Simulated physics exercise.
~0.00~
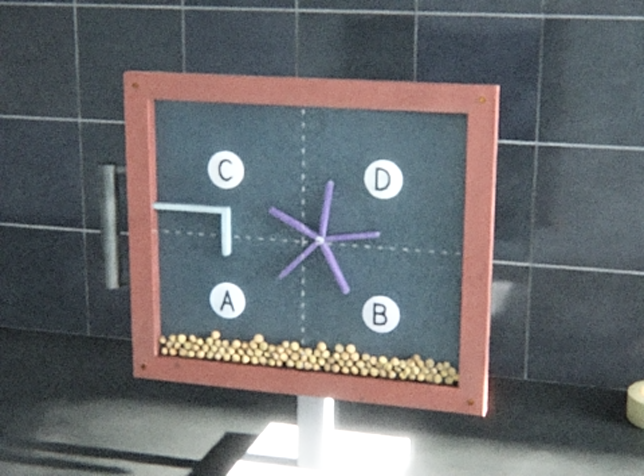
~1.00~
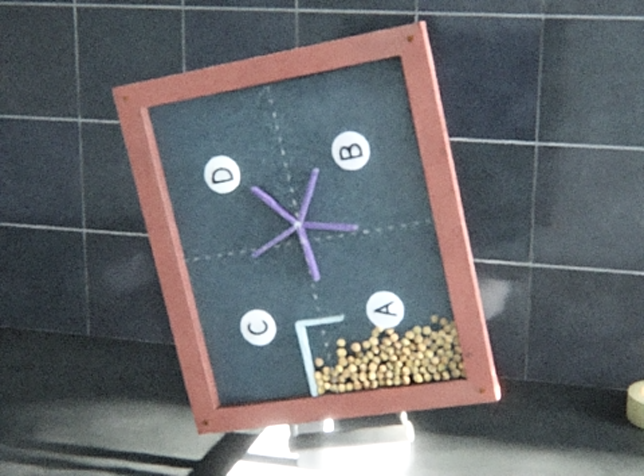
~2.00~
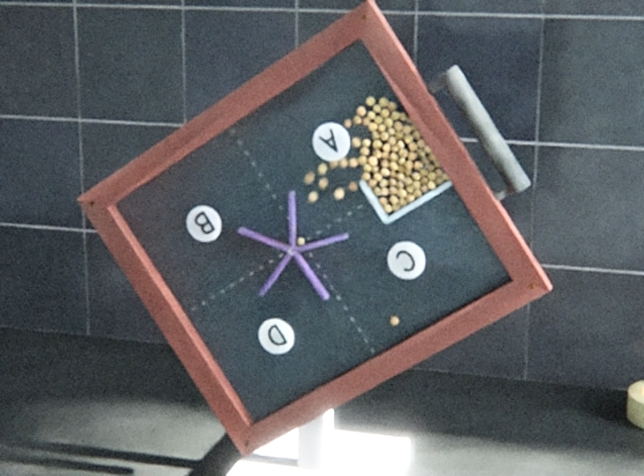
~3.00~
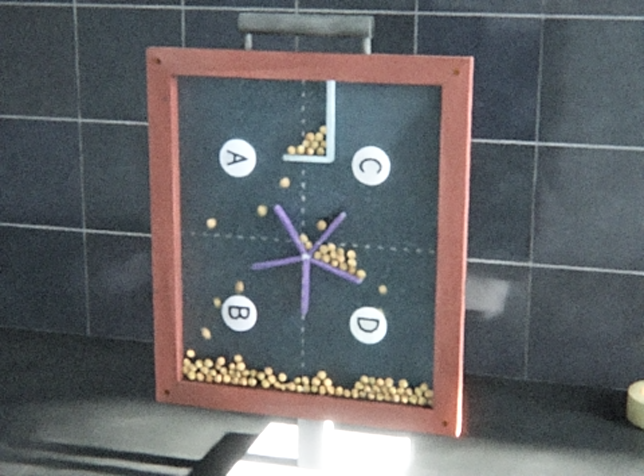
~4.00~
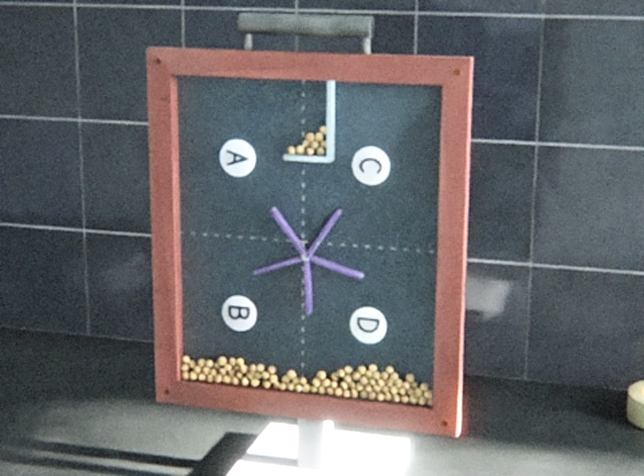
Against a dark tiled wall, a closed red-framed box of pale wooden beads turns anticlockwise on its axle, the beads tumbling past a purple star-shaped piece and a pale angled ledge, until it rests three-quarters round with most beads along the bottom under B and D and a few on the ledge.
